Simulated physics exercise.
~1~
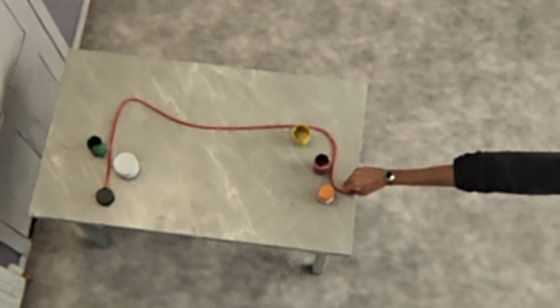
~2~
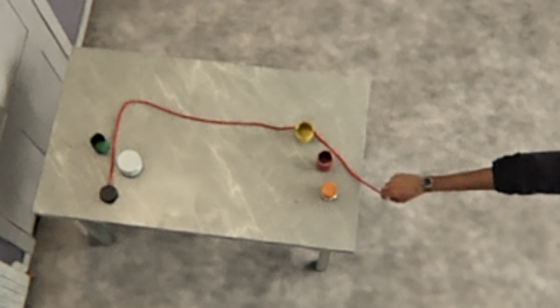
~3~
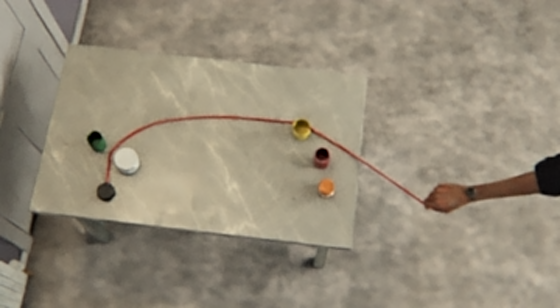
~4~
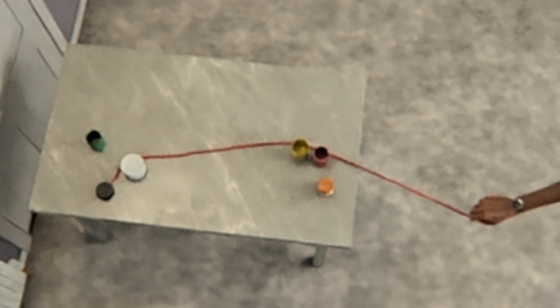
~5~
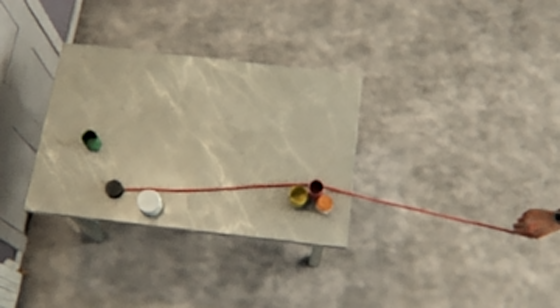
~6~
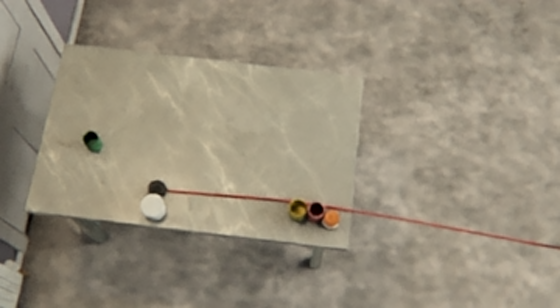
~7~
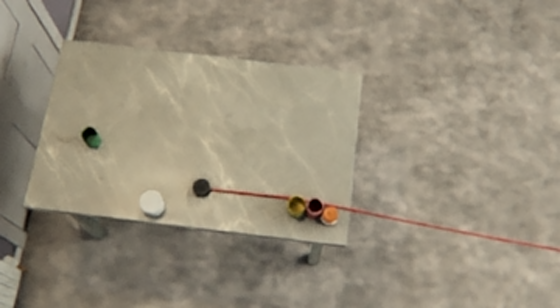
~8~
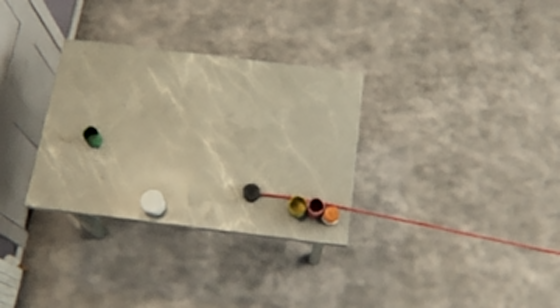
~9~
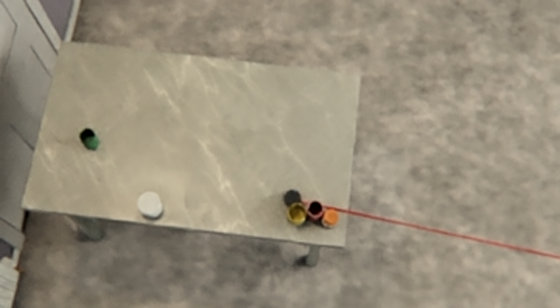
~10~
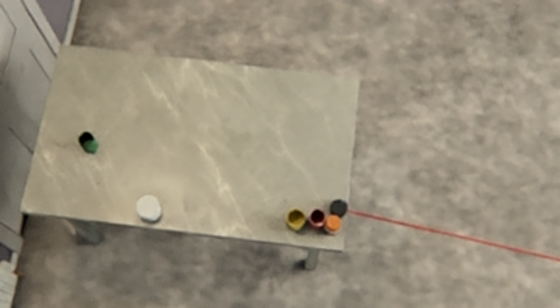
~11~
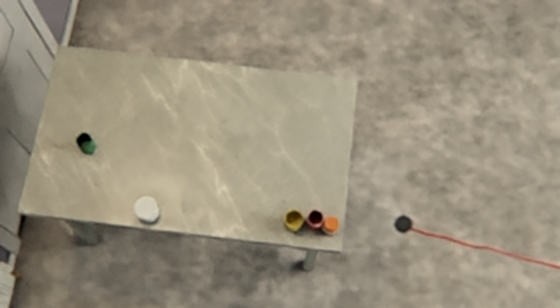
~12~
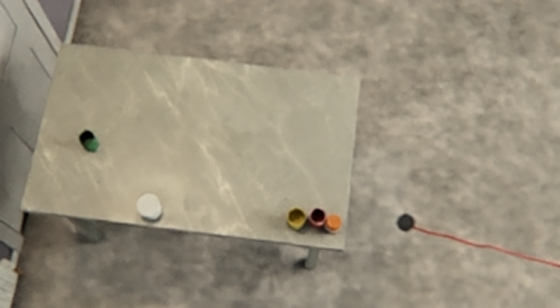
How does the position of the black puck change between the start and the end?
At the start the black puck sits near the left end of the table, and by the end it is off the table, just beyond the right edge.
